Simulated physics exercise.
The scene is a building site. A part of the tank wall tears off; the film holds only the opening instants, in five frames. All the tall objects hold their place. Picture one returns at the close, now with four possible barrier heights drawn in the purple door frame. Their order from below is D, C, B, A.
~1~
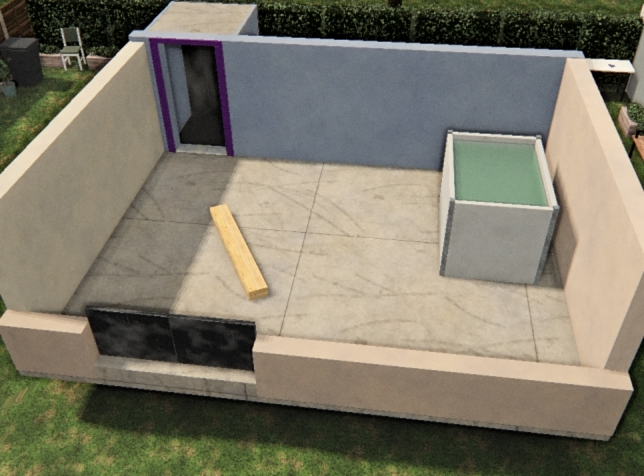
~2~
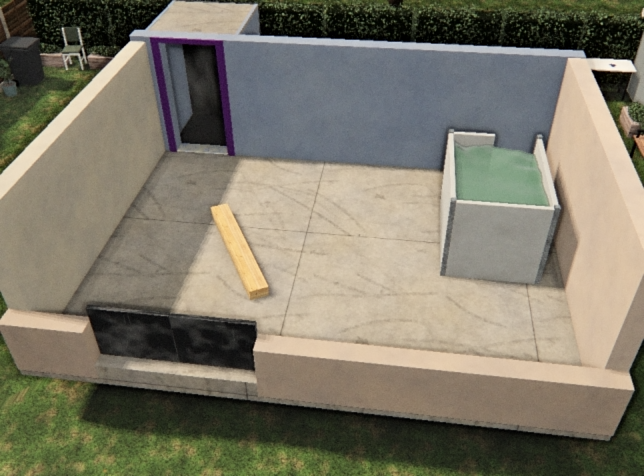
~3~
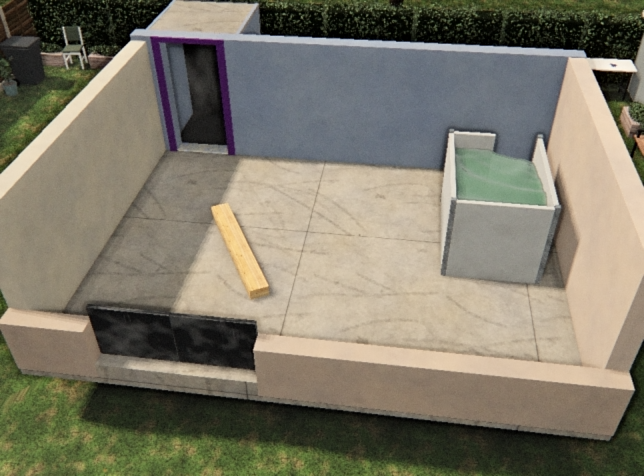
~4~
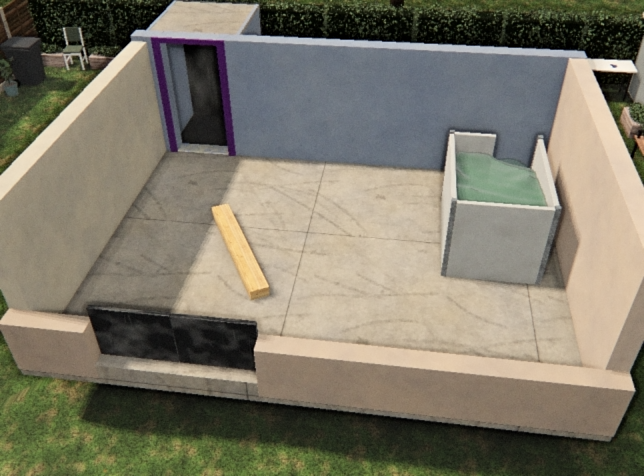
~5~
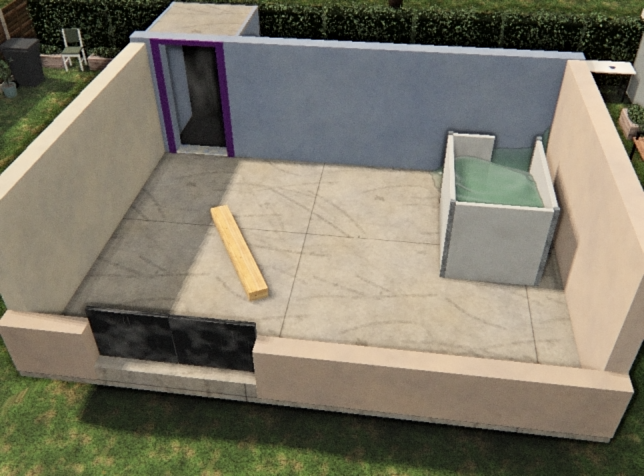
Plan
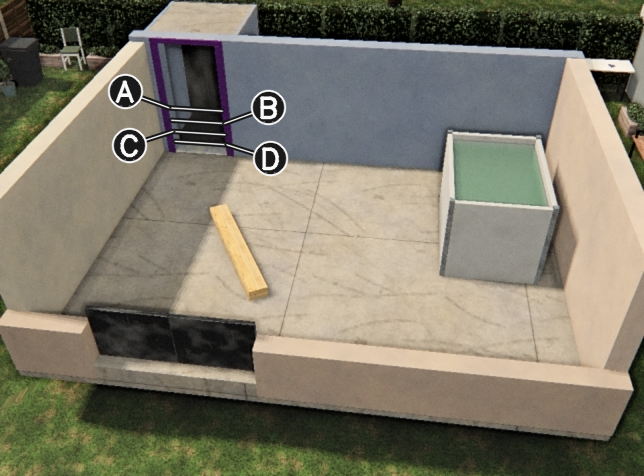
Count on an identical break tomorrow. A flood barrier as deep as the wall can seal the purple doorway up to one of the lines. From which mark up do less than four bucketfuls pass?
That is line D.
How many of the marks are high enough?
All four.
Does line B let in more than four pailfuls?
No, that is safe.
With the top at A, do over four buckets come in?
No, that is safe.
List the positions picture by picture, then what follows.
The first frame shows water in the tank at rest, its middle at (497, 173); foot of the purple doorway at (202, 153); shut gate at (172, 323).
In the second frame, water covers 1 % of the ground, its front hidden from here.
In the third frame, water covers 2 % of the ground, its front hidden from here.
In the fourth frame, water covers 4 % of the ground, its front hidden from here.
The fifth frame shows front seen at (434, 171), 5 % of the ground wet.
On the marked copy, A at (195, 109); B at (197, 121); C at (199, 133); D at (200, 142); from the bottom up D, C, B, A.
With A, nothing gets over.
With B, nothing gets over.
With C, nothing gets over.
With D, nothing gets over.
